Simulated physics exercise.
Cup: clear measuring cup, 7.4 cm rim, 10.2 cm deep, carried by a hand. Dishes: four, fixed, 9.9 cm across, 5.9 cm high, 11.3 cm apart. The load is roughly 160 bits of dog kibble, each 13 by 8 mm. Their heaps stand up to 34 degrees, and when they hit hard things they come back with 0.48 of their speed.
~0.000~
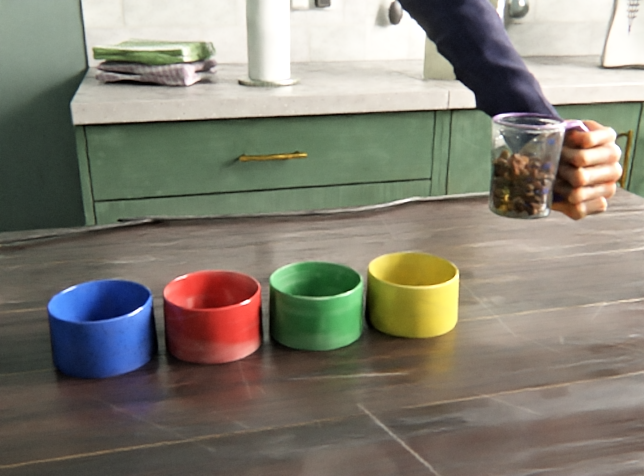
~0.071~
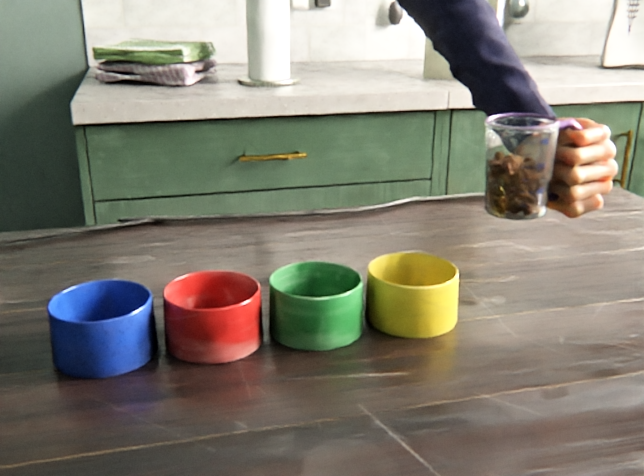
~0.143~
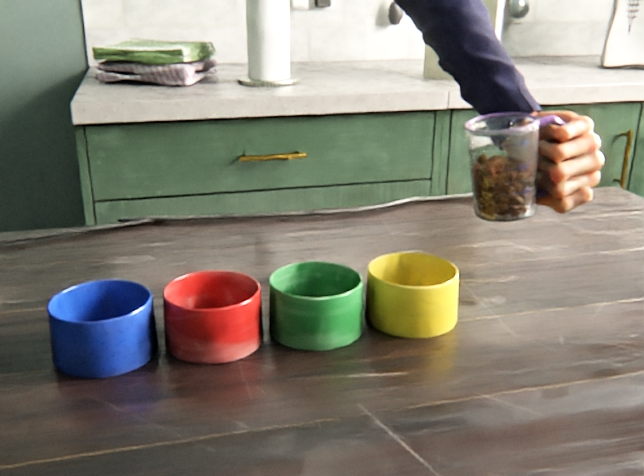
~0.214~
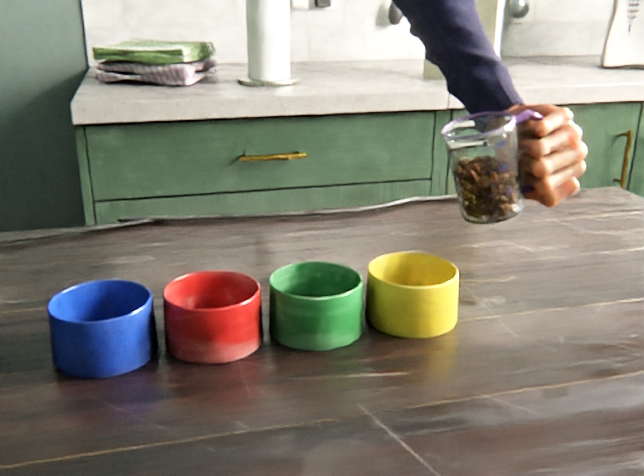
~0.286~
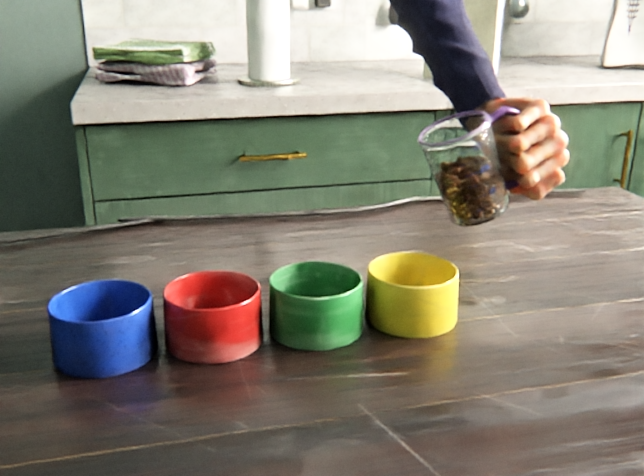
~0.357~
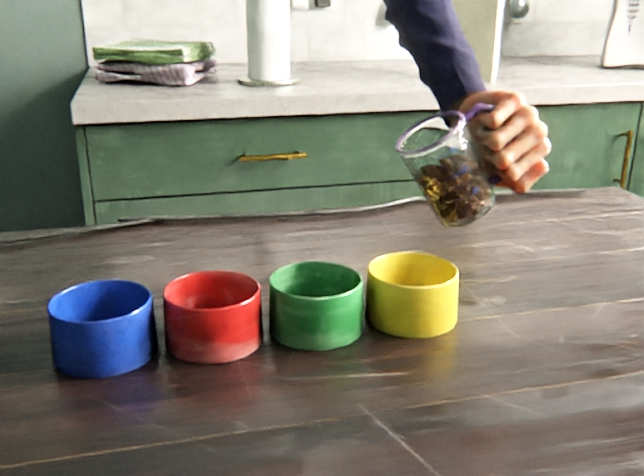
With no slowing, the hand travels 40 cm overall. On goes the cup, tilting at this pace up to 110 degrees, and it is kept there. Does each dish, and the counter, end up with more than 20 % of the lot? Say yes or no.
Red: No, blue: Yes, green: No, yellow: No, counter: No.
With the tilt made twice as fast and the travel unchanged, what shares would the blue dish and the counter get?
In the blue dish 40; on the counter 10.
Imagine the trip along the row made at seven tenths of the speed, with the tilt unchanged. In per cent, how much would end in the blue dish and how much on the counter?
Result - blue dish: 40; counter: 10.
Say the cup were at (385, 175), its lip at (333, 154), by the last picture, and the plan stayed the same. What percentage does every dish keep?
It'd finish with red at 0, blue at 90, green at 0 and yellow at 0.
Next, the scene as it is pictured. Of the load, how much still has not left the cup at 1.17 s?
Roughly 90 per cent, I'd say.
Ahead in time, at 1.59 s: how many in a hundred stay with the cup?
Roughly 25 per cent of the load.
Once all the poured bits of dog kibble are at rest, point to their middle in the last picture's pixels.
(99, 337).
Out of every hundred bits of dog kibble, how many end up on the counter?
Around 5 percent, I'd guess.
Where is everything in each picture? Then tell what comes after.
Cup at (524, 166), tilt 0 degrees, lip at (498, 122), moved 0.0 cm; middle of the pieces at (523, 183); yellow dish at (413, 269); green dish at (316, 279); red dish at (212, 289); blue dish at (101, 300), in the first picture.
Cup at (519, 167), tilt 2 degrees, lip at (491, 124), moved 0.6 cm; middle of the pieces at (519, 183), in the second picture.
Cup at (503, 168), tilt 8 degrees, lip at (470, 129), moved 2.6 cm; middle of the pieces at (505, 184), in the third picture.
Cup at (485, 169), tilt 15 degrees, lip at (446, 136), moved 4.7 cm; middle of the pieces at (489, 184), in the fourth picture.
Cup at (467, 170), tilt 23 degrees, lip at (422, 143), moved 6.9 cm; middle of the pieces at (473, 185), in the fifth picture.
Cup at (448, 171), tilt 30 degrees, lip at (399, 151), moved 9.1 cm; middle of the pieces at (456, 185); yellow dish at (413, 269); green dish at (316, 279); red dish at (212, 289); blue dish at (101, 300). Its pace works out near 100 degrees a second; the hand travels 31 cm a second, in the sixth picture.
After 0.84 s, tilt 78 degrees; cup holds 100 %.
After 1.17 s, tilt 109 degrees; cup holds 90 %, red 5 %.
After 1.59 s, tilt 110 degrees; cup holds 25 %, blue 65 %.
At rest (2.9 s), red 0 %, blue 90 %, green 0 %, yellow 0 %, counter 5 %, cup 5 %.
